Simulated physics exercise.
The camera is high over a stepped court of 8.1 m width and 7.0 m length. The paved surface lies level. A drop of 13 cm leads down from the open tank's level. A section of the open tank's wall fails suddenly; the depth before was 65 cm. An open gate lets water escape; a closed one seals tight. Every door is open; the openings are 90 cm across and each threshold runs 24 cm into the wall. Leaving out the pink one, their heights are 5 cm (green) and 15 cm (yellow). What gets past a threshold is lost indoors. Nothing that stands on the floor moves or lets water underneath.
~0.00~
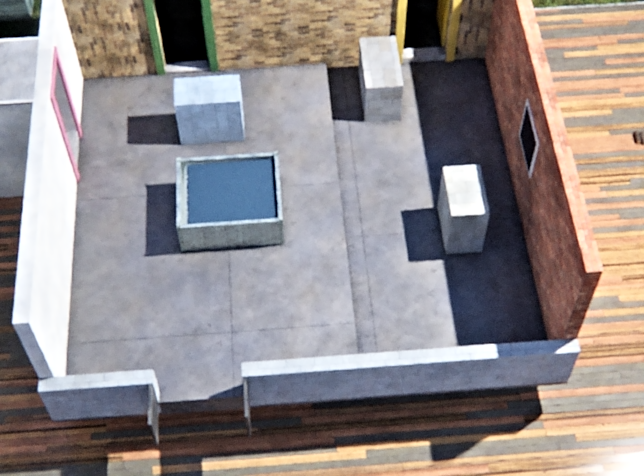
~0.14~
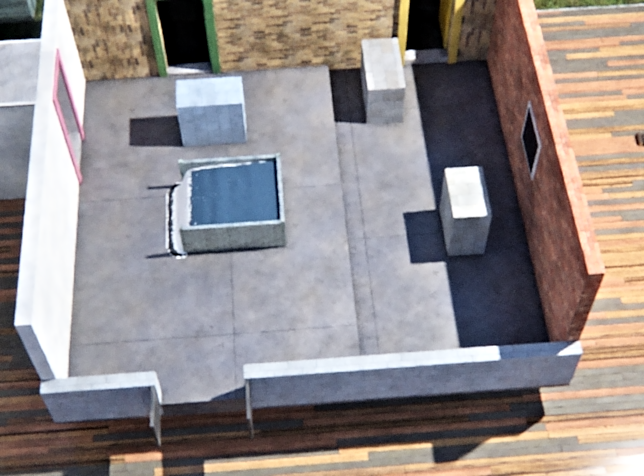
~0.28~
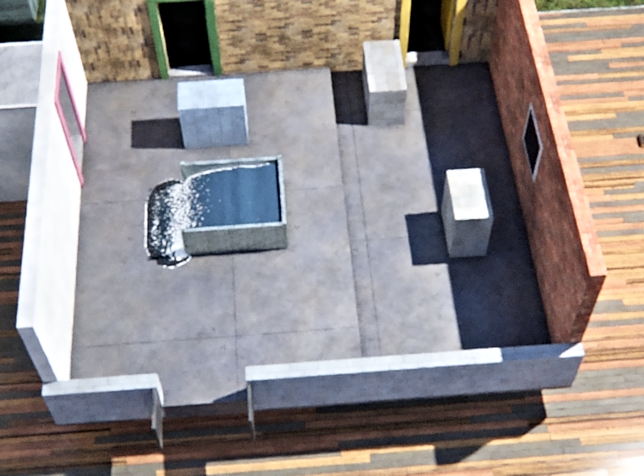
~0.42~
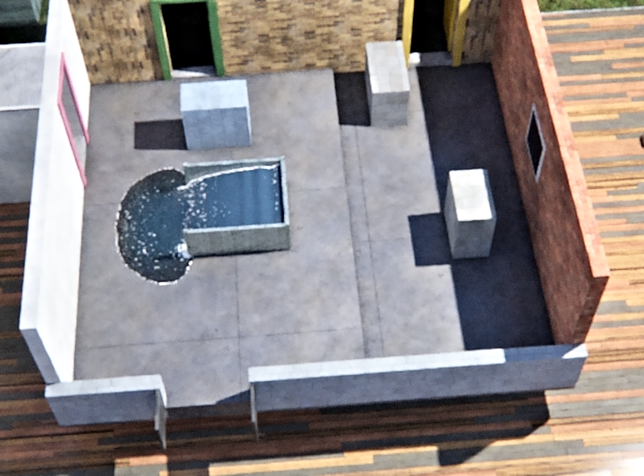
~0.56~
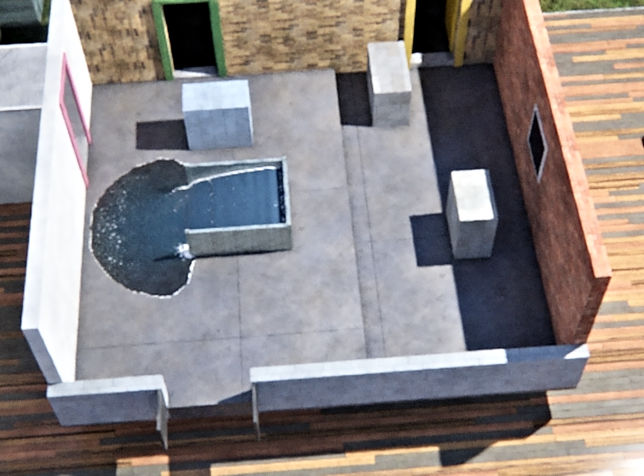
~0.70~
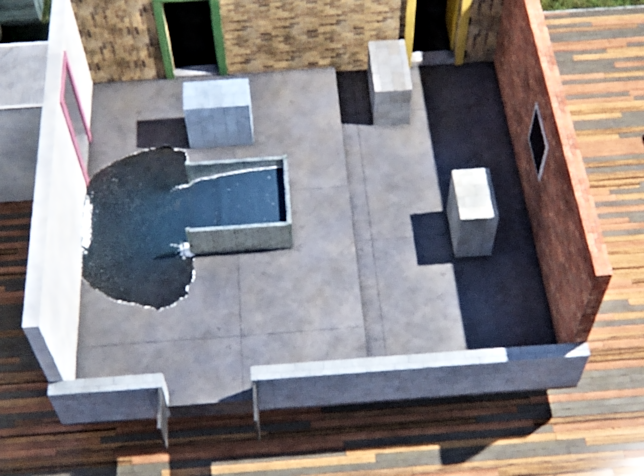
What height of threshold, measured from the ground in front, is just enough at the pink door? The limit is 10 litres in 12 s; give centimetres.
About 15 cm.
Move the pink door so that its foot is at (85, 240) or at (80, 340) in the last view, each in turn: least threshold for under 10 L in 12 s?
About 32 and 8.5 cm.
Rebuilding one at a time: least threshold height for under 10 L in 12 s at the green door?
Roughly 5.5 cm at green.
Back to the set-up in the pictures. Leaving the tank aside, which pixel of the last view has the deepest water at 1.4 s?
Around (84, 228).
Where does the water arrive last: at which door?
Last comes the yellow one.
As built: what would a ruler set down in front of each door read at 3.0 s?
Depths in cm: Green 7, yellow 0, pink 12.
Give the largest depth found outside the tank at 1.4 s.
About 38 cm.
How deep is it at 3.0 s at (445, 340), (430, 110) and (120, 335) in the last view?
About 0, 0 and 7 cm.
After 1.4 s water covers 15 % of the floor, deepest (38 cm) near (84, 228); 19 cm at the pink door, 0 litres in over its 26 cm threshold.
After 3.0 s water covers 25 % of the floor, deepest (25 cm) near (75, 390); 12 cm at the pink door, 0 litres in over its 26 cm threshold.
After 12.0 s water covers 90 % of the floor, deepest (7 cm) near (364, 81); 3 cm at the pink door, 0 litres in over its 26 cm threshold.
At the pink door as built, the water arrived by 0.9 s and peaked near 21 cm at 1.8 s.
Run again over the same 12 s with other heights there, 14 litres in over 14 cm, 7 litres over 16.5 cm. The limit of 10 litres is kept from about 15 cm up.
